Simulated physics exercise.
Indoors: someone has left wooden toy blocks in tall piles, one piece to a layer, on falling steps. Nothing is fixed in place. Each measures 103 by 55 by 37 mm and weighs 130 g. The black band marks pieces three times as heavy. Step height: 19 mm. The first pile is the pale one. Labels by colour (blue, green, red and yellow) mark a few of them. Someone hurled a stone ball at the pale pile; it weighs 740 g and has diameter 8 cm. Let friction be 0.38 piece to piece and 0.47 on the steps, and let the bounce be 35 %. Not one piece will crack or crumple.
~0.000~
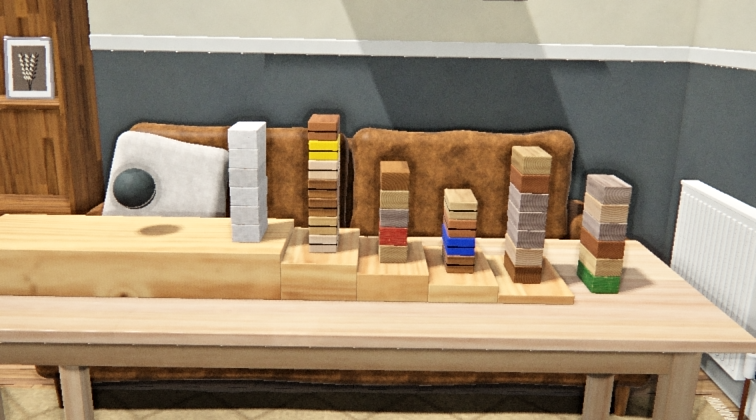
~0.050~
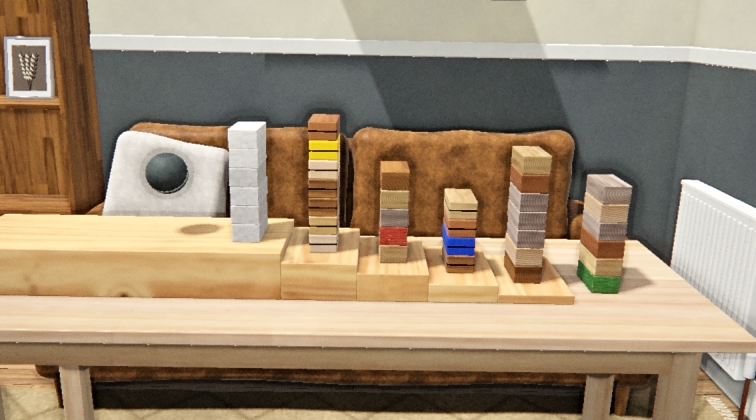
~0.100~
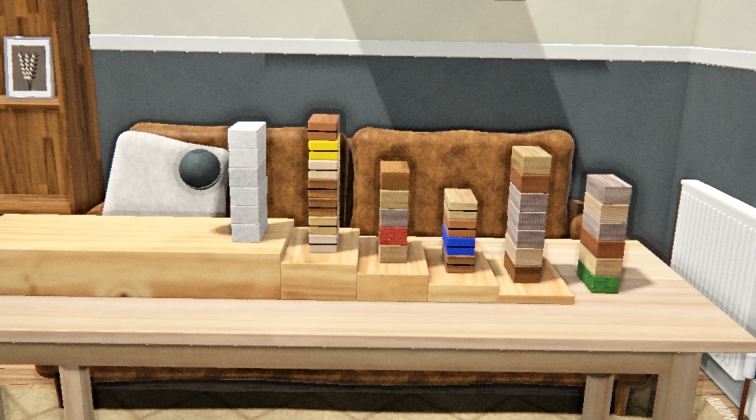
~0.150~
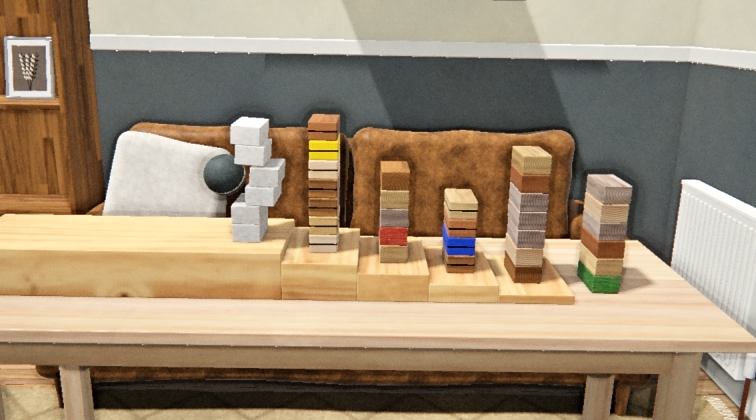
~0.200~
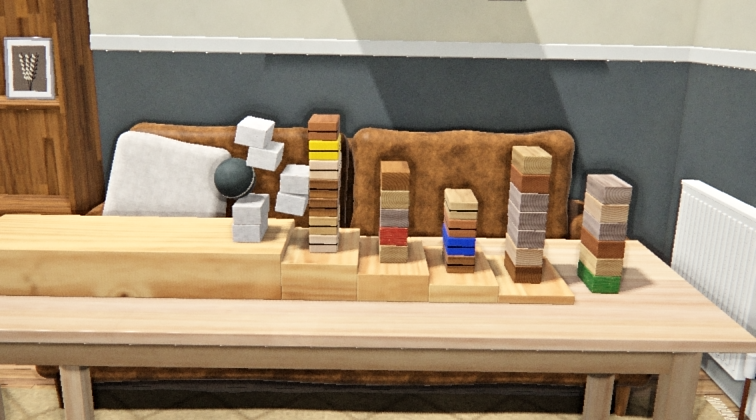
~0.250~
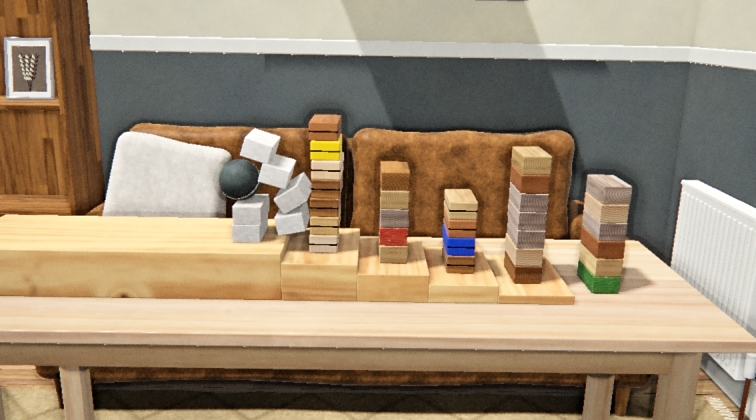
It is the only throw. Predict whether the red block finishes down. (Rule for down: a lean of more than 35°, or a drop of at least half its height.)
It holds.
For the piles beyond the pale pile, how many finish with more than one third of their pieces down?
Total count: 0.
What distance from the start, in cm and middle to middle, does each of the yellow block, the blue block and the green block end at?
Yellow 0 cm, blue 0 cm, green 0 cm.
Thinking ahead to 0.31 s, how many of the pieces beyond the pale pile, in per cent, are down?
0 per cent.
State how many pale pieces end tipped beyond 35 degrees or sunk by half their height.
4 of the pale pieces.
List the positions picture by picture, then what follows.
In the first picture (each place is the centre of the face we see best), ball (135, 189) 17 cm from contact, 1.6 m/s; red block (394, 237); green block (606, 286); blue block (461, 247); the others all in place.
Ball (167, 173) 11 cm from contact, 1.4 m/s; red block (394, 237), in the second picture.
Ball (200, 170) 40 mm from contact, 1.3 m/s; red block (393, 237), in the third picture.
Ball (225, 175) after contact, 0.6 m/s; red block (394, 237); the others all in place, in the fourth picture.
Ball (235, 178) after contact, 0.2 m/s; red block (394, 237); the others all in place, in the fifth picture.
Ball (240, 180) after contact, 0.2 m/s; red block (394, 238); yellow block (325, 151); blue block (461, 247); 2 have shifted, in the sixth picture.
By 0.31 s, 4 of the pale pile down; none of the 29 other blocks down, 3 disturbed; red block unmoved.
By 0.42 s, 4 of the pale pile down; none of the 29 other blocks down, 4 disturbed; red block unmoved; yellow block moved 4 mm.
When it is over (1.4 s), 4 of the pale pile down; none of the 29 other blocks down, 4 disturbed; red block unmoved; yellow block moved 5 mm; green block unmoved. In pixels of the last frame, middles, red block near (393, 230), yellow block near (328, 147).
